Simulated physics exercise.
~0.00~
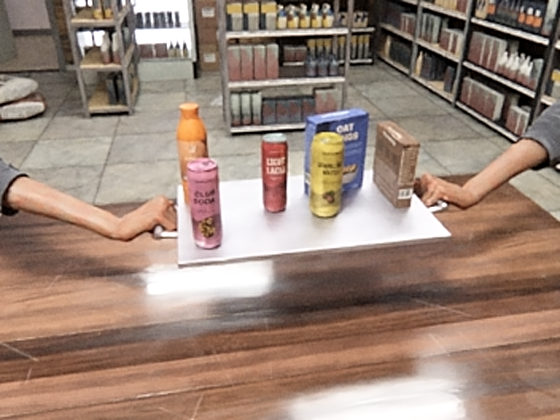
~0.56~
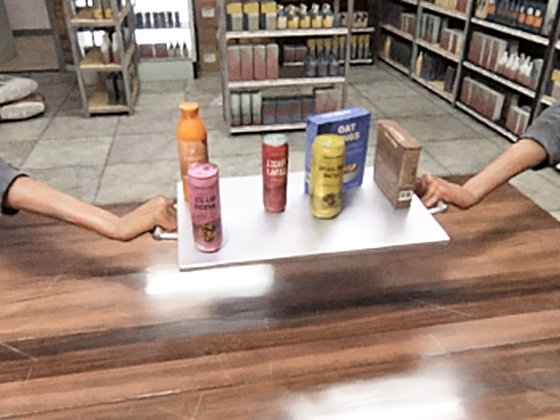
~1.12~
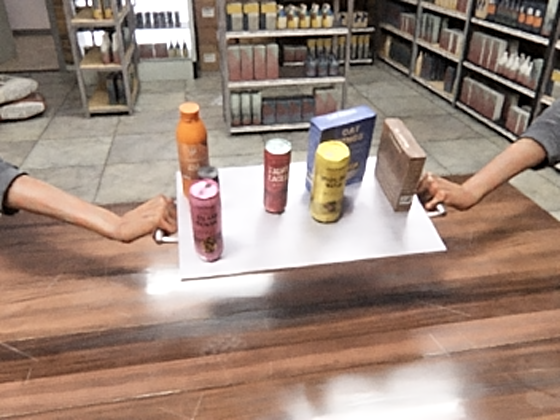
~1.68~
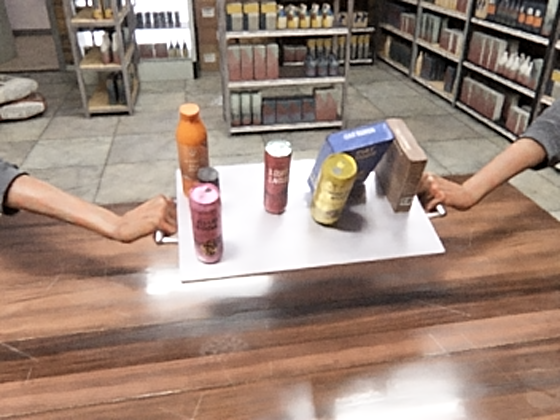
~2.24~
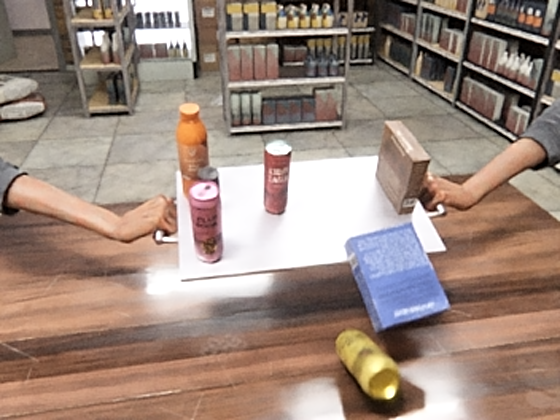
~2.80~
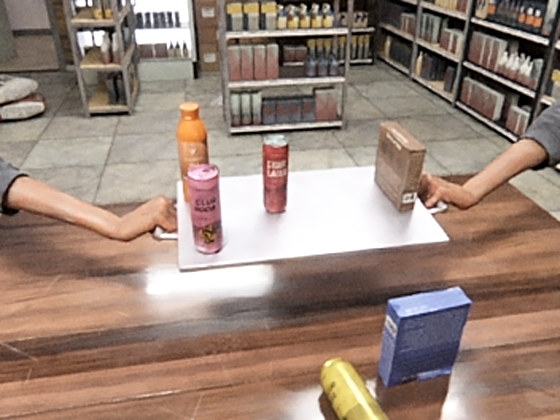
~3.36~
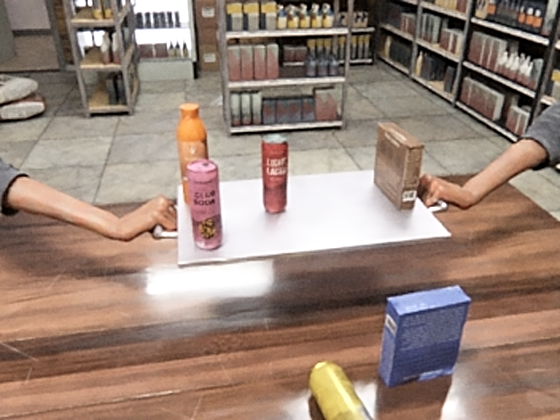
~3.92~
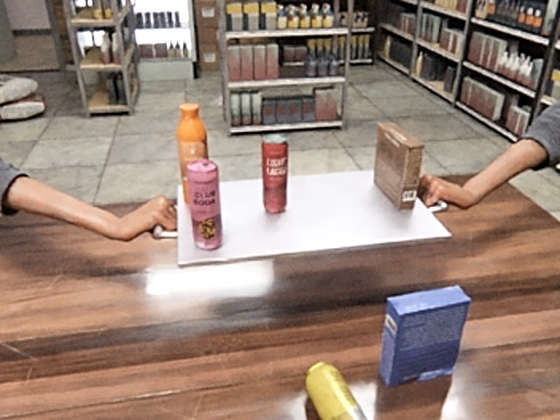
In this clip, two hands tip a white tray of cans, packets and a bottle toward the viewer, and the yellow can and blue packet topple off the near edge; the tray levels again with the pink can, red can, orange bottle and brown packet still standing.
